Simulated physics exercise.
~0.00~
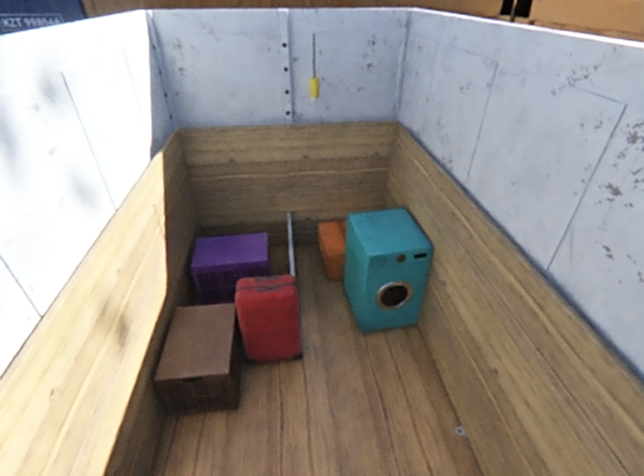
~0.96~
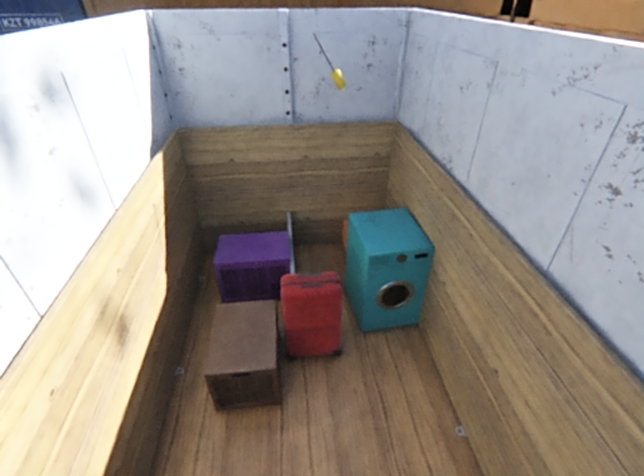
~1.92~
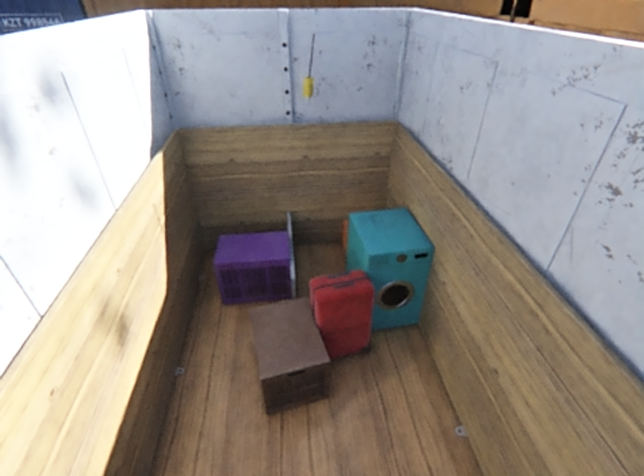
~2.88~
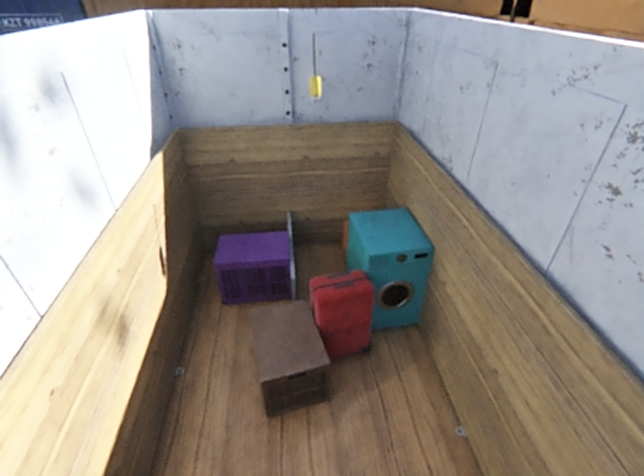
A brown chest and an upright red case slid to the right across the wooden van floor, while the purple chest and orange box shifted slightly right, and all came to rest still upright, with the red case beside the unmoved turquoise appliance.
